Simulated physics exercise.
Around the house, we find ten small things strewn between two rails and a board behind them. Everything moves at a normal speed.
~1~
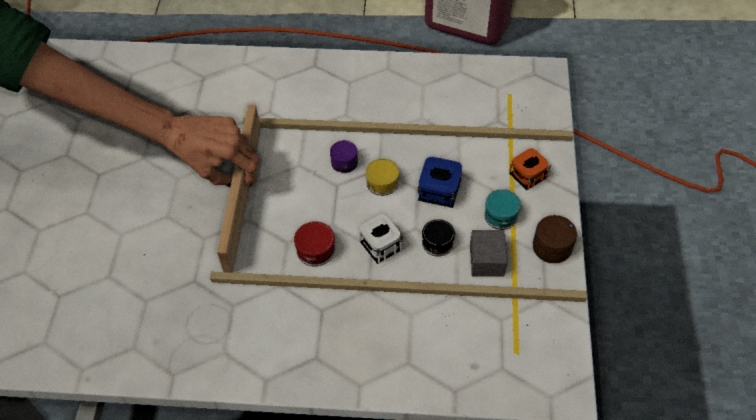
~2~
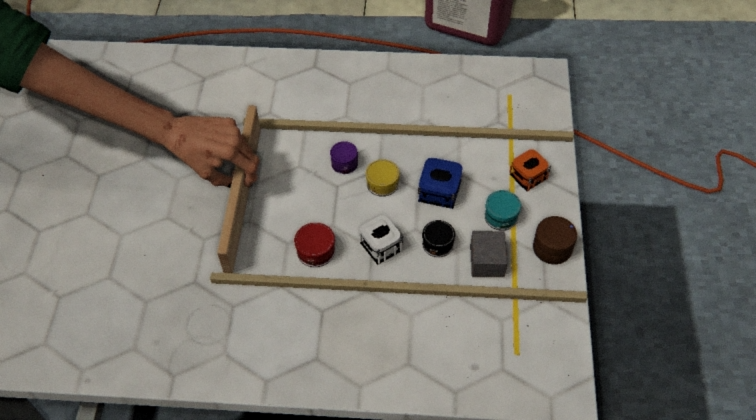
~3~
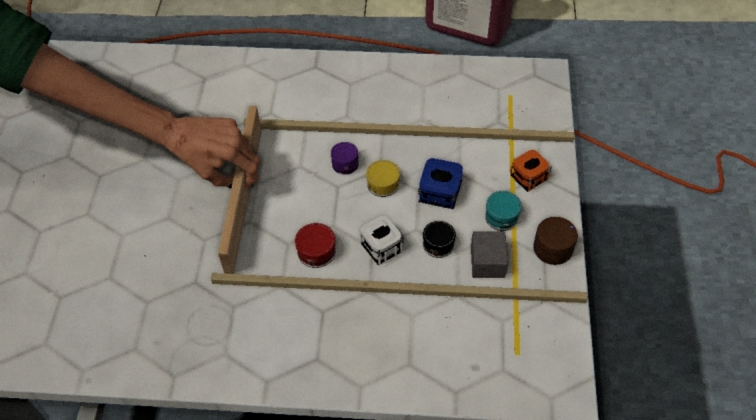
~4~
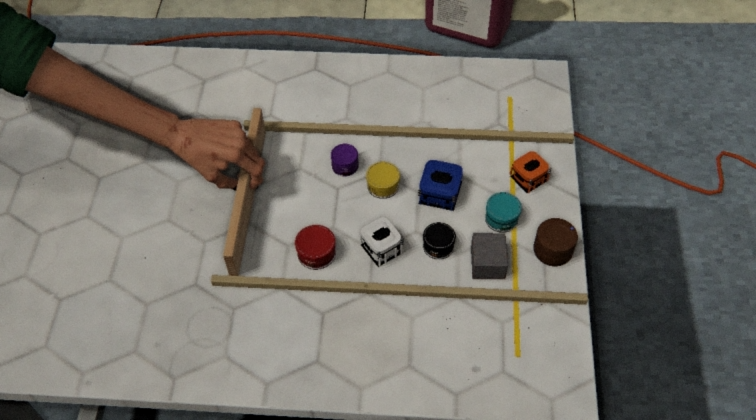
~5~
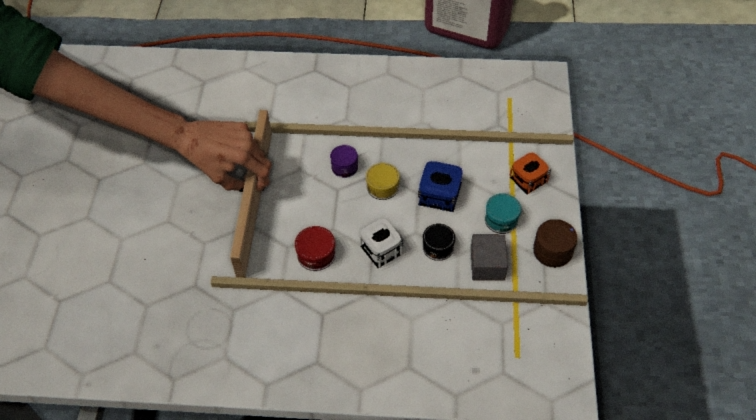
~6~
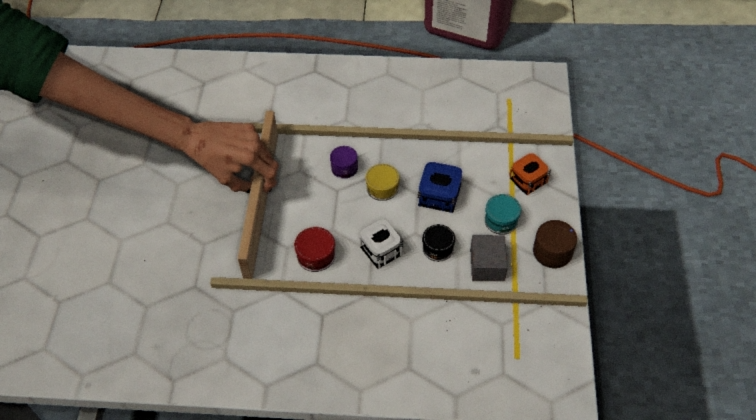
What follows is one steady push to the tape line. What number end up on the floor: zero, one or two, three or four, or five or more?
Looks like the tally of pieces that topple off is one or two there.
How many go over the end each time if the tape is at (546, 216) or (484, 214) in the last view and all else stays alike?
Counts: 6, 0.
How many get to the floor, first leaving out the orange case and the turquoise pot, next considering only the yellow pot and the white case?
The first count is 1 and the second is 1.
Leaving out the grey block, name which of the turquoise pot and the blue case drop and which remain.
So the turquoise pot goes off the edge and the blue case is still there.
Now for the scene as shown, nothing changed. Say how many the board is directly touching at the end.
So the total is 4.
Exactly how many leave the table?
Precisely 2.
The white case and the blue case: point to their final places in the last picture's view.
First (537, 237), then (567, 190).
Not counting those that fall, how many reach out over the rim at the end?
Counting them gives 2.
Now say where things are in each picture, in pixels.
In the first frame, brown lid (554, 239); orange case (529, 169); turquoise pot (502, 210); board (241, 186); tape (513, 210).
In the second frame, orange case (530, 170); purple tub (344, 158).
In the third frame, turquoise pot (503, 211); black pot (439, 239).
In the fourth frame, brown lid (555, 242); board (246, 189).
In the fifth frame, orange case (530, 173); grey block (489, 257).
In the sixth frame, brown lid (555, 244); orange case (529, 174); turquoise pot (502, 215); board (259, 192); tape (513, 215).
Early on, none off yet; brown lid at rest near (555, 244); orange case at rest near (529, 174); turquoise pot at rest near (502, 215).
A while later, none off yet; brown lid at rest near (555, 244); orange case at rest near (529, 174); turquoise pot moving near (506, 212).
Further along, none off yet; brown lid moving near (561, 243); orange case travelled about its own width near (551, 166); turquoise pot travelled well along near (562, 214).
Finally, the number that fall off is one or two; lost, turquoise pot and brown lid.
